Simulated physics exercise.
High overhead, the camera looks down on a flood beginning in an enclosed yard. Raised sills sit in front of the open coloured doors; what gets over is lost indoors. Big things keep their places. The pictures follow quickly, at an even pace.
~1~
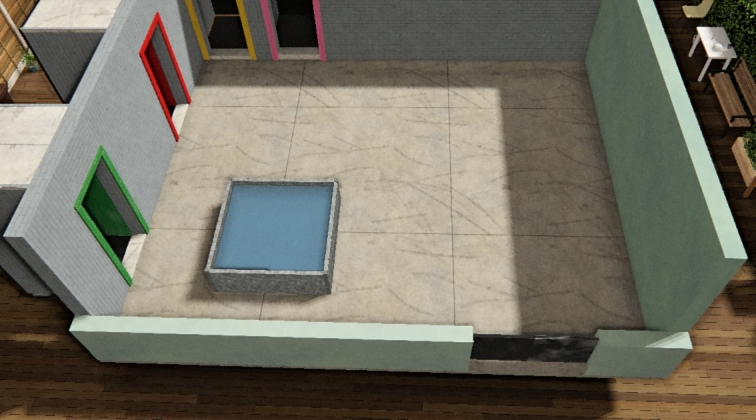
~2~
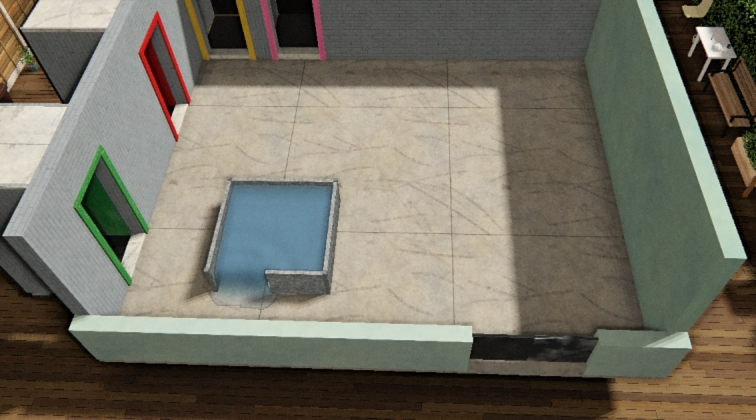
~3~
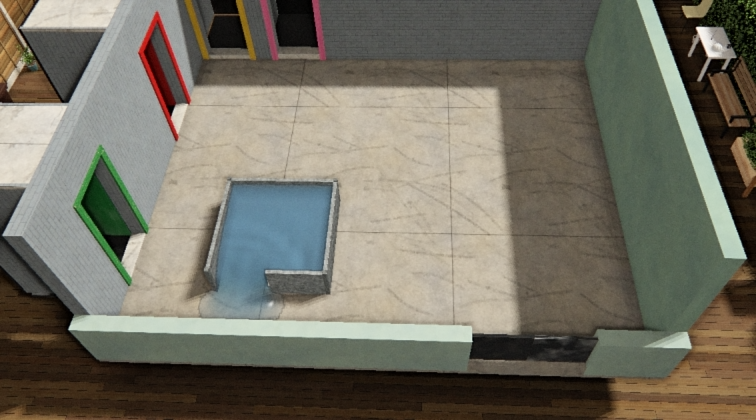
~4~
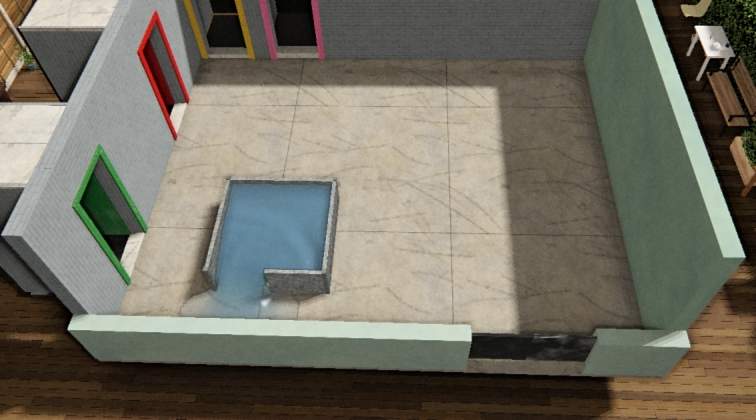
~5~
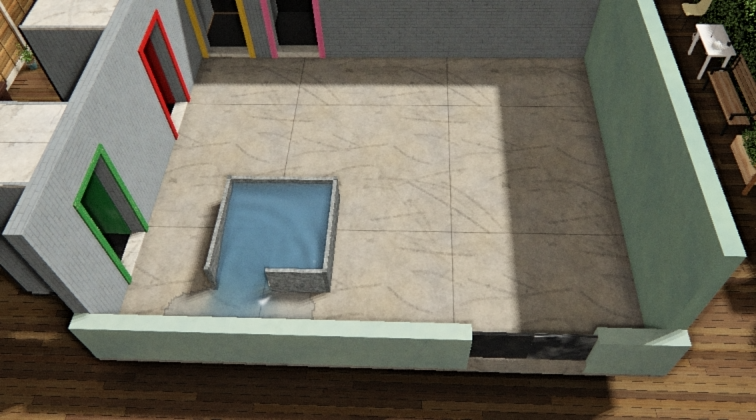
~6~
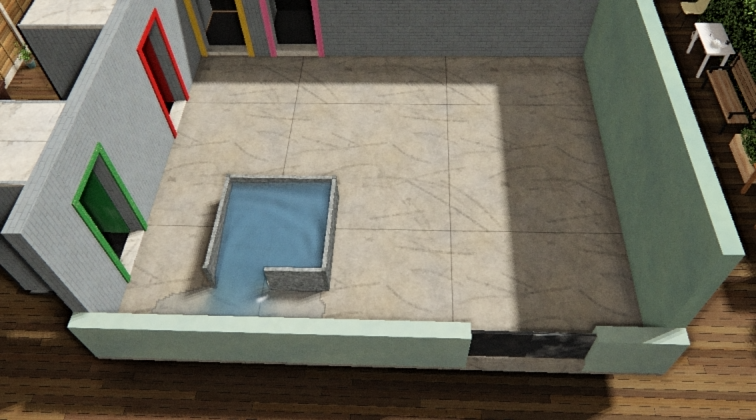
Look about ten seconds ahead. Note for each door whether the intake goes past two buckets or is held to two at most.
Green door: Past two; red door: Held to two at most; pink door: Held to two at most; yellow door: Held to two at most.
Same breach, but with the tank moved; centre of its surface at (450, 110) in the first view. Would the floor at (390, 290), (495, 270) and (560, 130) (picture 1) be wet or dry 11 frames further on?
Well, in the order you listed them, they'd be reached by the flood, reached by the flood and unreached.
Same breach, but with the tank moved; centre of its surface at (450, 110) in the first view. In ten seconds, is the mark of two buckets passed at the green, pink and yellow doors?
Here's how I see it: The green door gets past it, then the pink door doesn't reach it, and the yellow door doesn't reach it.
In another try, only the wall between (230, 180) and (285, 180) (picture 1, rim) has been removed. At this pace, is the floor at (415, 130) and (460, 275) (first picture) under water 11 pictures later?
In the order asked: Unwetted, then unwetted.
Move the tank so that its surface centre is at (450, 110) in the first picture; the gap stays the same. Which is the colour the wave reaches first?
Leading the way is the green one.
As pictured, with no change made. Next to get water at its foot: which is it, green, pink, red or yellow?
The one in green.
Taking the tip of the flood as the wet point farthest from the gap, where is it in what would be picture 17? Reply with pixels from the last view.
Point: (492, 346) in the last picture's pixels.
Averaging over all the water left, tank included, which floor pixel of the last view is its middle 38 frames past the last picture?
My pick is pixel (312, 228).
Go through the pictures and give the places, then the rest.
In the first picture, the open tank at (276, 226) is whole and still.
In the second picture, water pours out at (243, 284) and has run to (216, 295).
In the third picture, the front is at a hidden place, out from the gap at (243, 284).
In the fourth picture, the front is at a hidden place, out from the gap at (243, 284).
In the fifth picture, the front is at a hidden place, out from the gap at (243, 282).
In the sixth picture, the front is at a hidden place, out from the gap at (242, 281).
A moment on, water covers 5 % of the floor; the green door not reached, the red door not reached, the pink door not reached, the yellow door not reached.
Next, water covers 15 % of the floor; the green door wet at the sill, nothing in, the red door not reached, the pink door not reached, the yellow door not reached.
Then, water covers 35 % of the floor; the green door over two buckets in, the red door wet at the sill, nothing in, the pink door not reached, the yellow door not reached.
Later, water covers 55 % of the floor; the green door over two buckets in, the red door wet at the sill, nothing in, the pink door wet at the sill, nothing in, the yellow door wet at the sill, nothing in.
In the end, water covers 75 % of the floor; the green door over two buckets in, the red door under two buckets in, the pink door wet at the sill, nothing in, the yellow door wet at the sill, nothing in.
